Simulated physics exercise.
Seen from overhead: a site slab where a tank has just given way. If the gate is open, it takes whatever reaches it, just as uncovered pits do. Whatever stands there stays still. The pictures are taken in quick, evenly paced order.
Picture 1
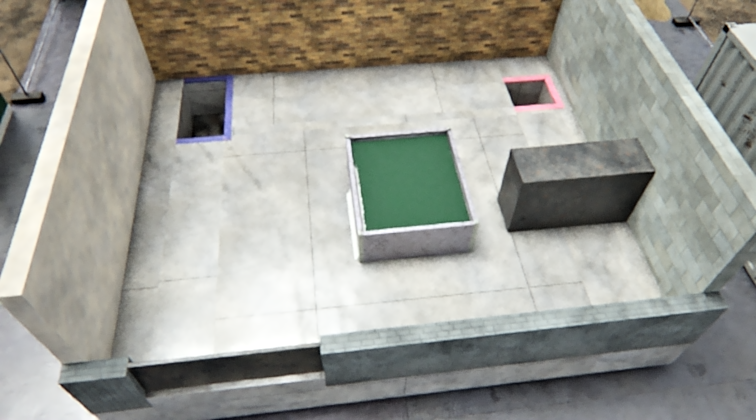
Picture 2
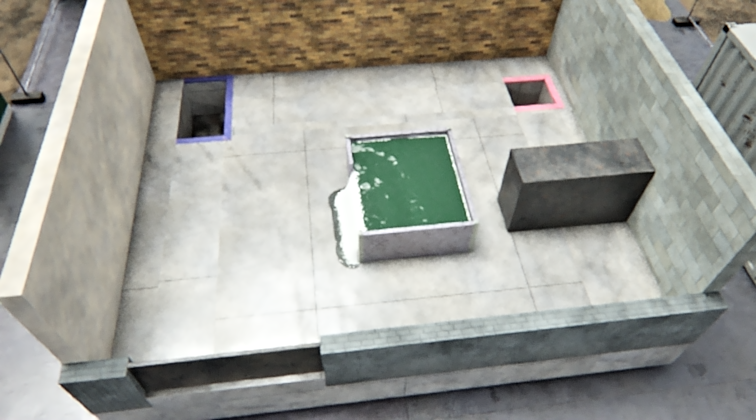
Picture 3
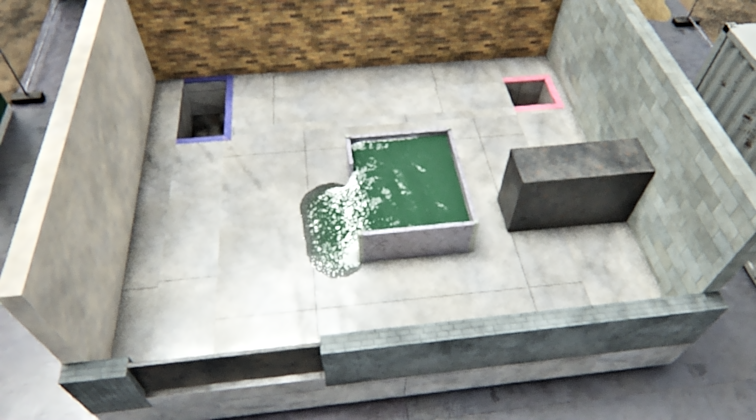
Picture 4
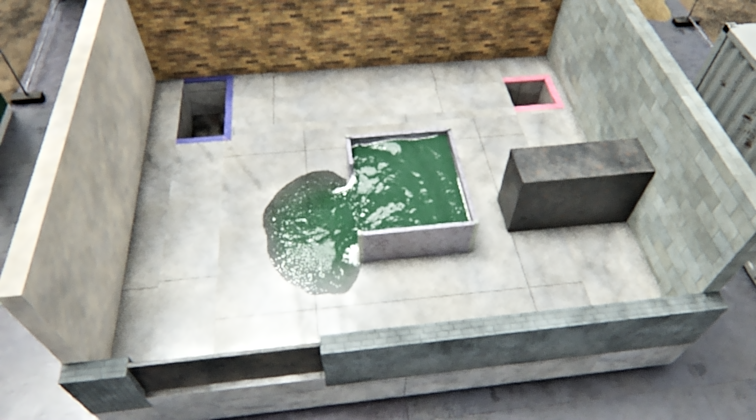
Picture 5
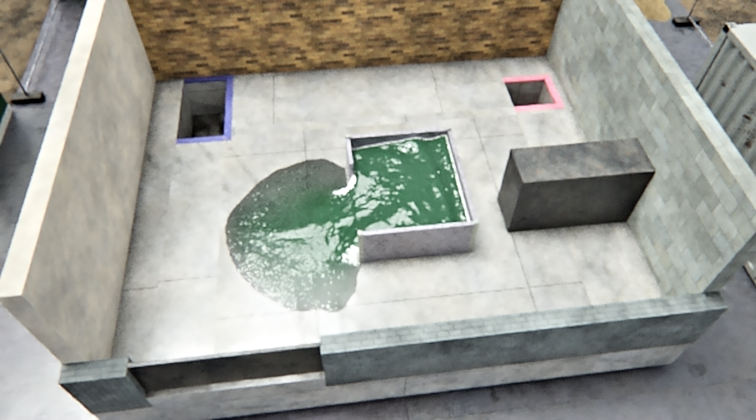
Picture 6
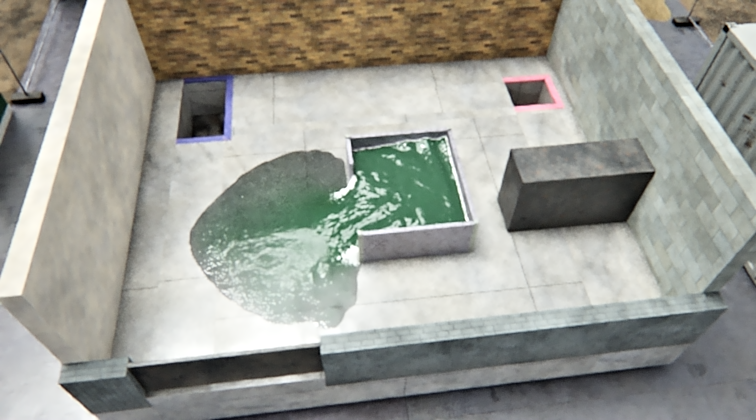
Green water sits still in a square tank on a walled concrete slab, then breaks out through the tank's left side in a white, foamy spill. It fans leftward across the floor as a widening rounded puddle, while the dark block and the blue-edged and pink-edged pits stay unchanged.
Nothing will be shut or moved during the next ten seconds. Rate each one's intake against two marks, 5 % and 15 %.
Ratings: Gate - below the 5 % mark; blue pit - above the 15 % mark; pink pit - below the 5 % mark.
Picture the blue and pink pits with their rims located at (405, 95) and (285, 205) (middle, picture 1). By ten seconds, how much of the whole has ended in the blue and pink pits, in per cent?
Estimated shares - blue: 6 %; pink: 40 %.
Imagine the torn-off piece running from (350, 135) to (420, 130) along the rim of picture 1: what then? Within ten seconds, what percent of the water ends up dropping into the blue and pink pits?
Blue 35 %, pink 30 %.
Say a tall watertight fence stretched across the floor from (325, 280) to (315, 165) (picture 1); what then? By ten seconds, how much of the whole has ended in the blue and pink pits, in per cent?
I'd say blue collects roughly 10 % while pink collects roughly 8 %.
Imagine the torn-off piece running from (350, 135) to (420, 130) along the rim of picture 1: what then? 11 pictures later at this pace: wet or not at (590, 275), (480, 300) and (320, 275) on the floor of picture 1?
Unsoaked, then unsoaked, then unsoaked.
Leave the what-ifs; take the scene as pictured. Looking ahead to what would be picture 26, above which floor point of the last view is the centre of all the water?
Close to (265, 238), I reckon.
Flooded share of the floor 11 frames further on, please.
Some 35 in a hundred.
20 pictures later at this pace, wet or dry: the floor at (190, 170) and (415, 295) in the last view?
First swamped, then spared.
A moment on, water covers 30 % of the floor; the gate 0 %, the blue pit 0 %, the pink pit 0 %.
Next, water covers 35 % of the floor; the gate 0 %, the blue pit 1 %, the pink pit 0 %.
Then, water covers 35 % of the floor; the gate 0 %, the blue pit 6 %, the pink pit 0 %.
Later, water covers 55 % of the floor; the gate 0 %, the blue pit 20 %, the pink pit 0 %.
In the end, water covers 75 % of the floor; the gate 0 %, the blue pit 32 %, the pink pit 0 %.
